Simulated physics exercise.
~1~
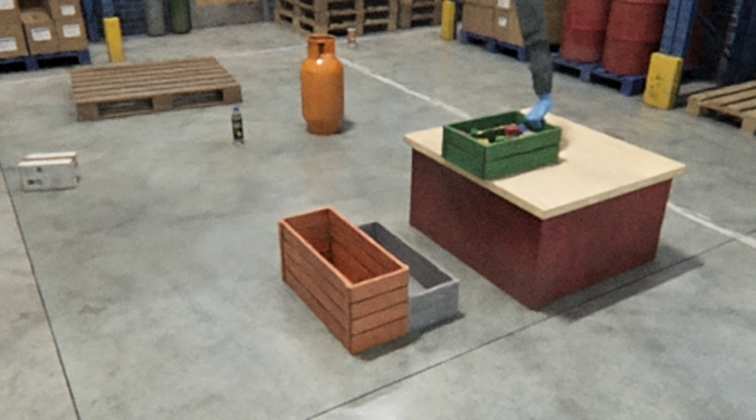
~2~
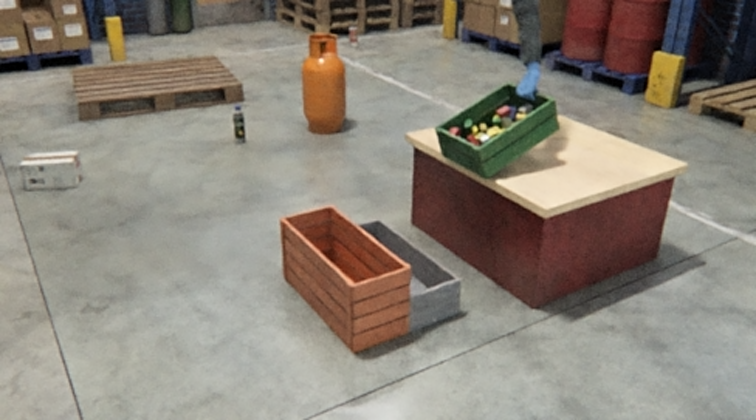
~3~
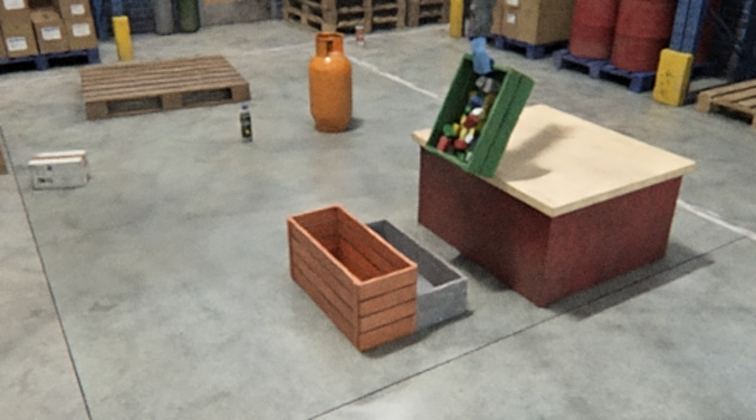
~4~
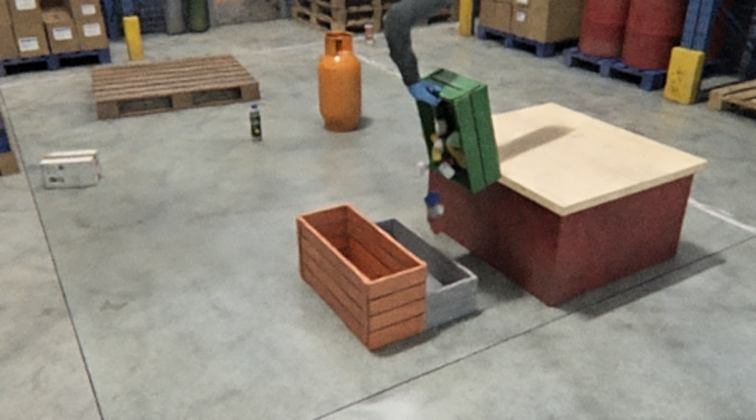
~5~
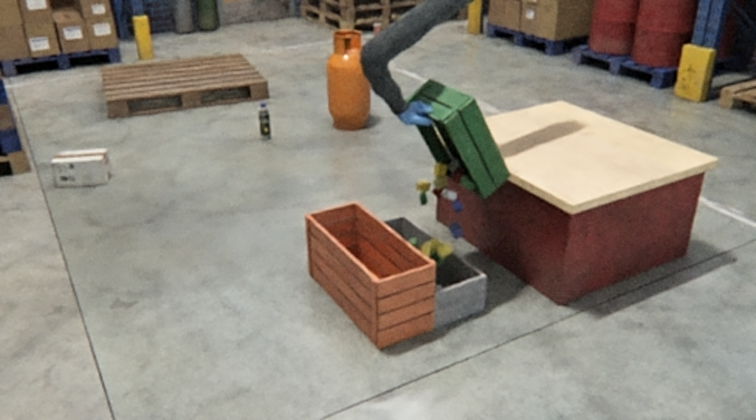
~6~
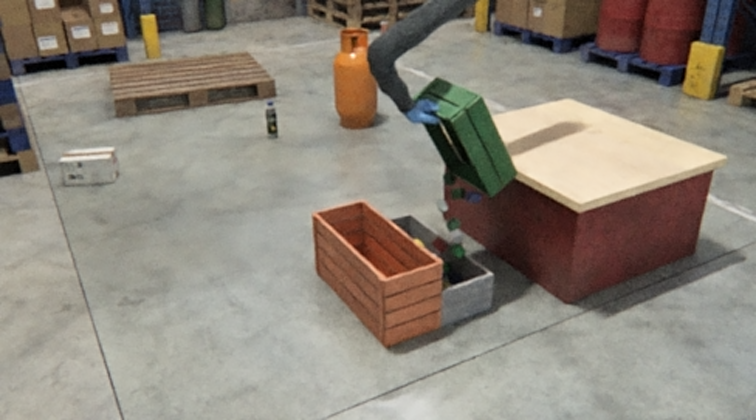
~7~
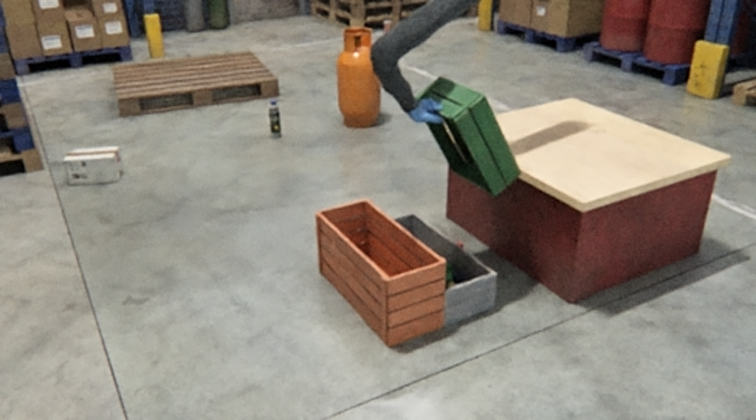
To begin with, a green crate of small colourful pieces rests on a wooden-topped bench in a warehouse, with a grey tub and an orange tote on the floor to its left. A blue-gloved hand at the end of a dark arm lifts the crate's far side, tipping it toward the tub. The crate tilts steeply over the bench's edge, and the pieces slide down and begin to fall. They pour in a stream into the grey tub while the orange tote stays put. Finally the stream stops, and the hand still holds the crate overturned above the tub.
